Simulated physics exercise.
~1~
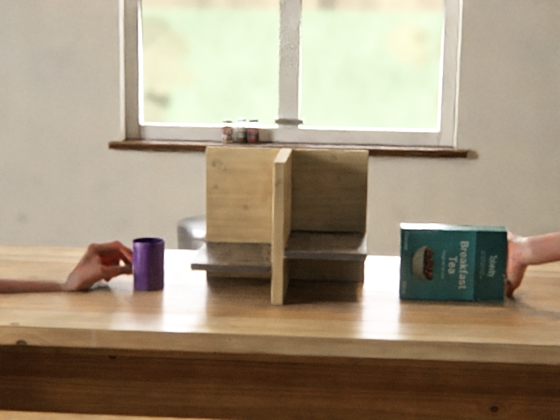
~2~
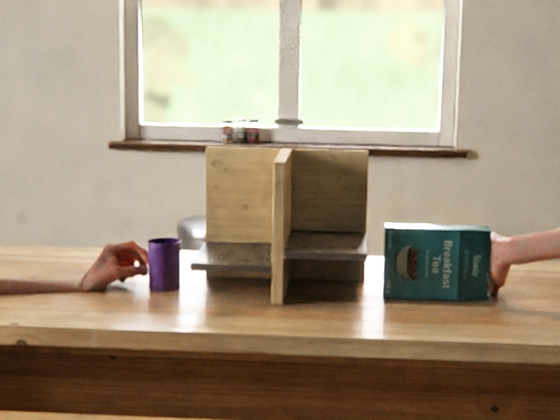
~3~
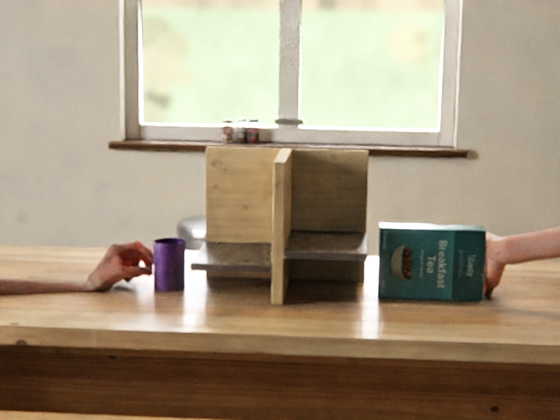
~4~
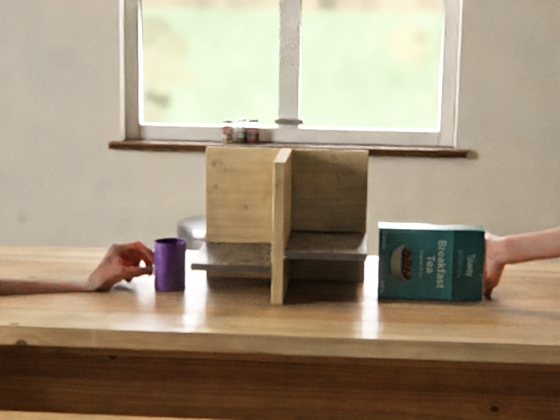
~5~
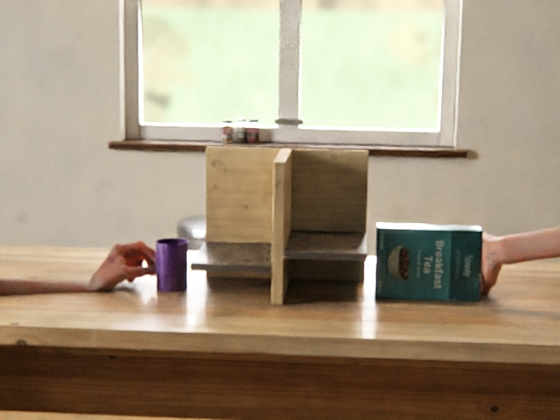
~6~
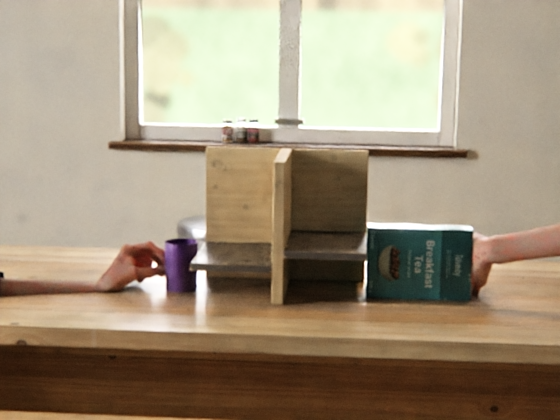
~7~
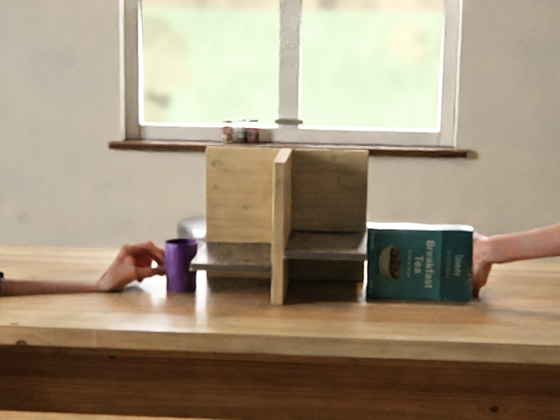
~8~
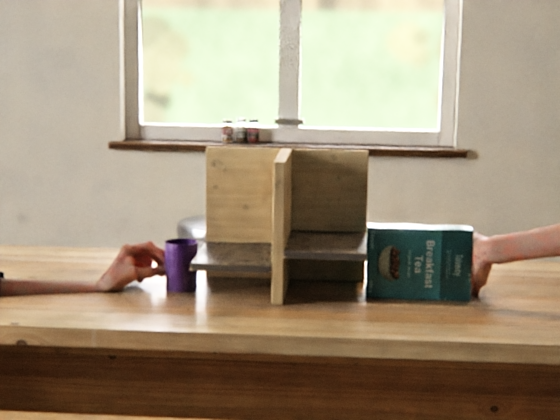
A purple beaker stands upright at the left of a pale wooden table, fingers touching it, while a turquoise breakfast tea packet lies on its side at the right, held by another hand. Seen straight on from the front, a wooden shelf with a dark ledge stands between them, before a window. The hands slide the beaker right and the packet left toward the shelf, then slow almost to a stop just short of it. Both things then move a little further inward. The beaker catches at the ledge's left edge and the packet at its right, and both stay outside, still held.
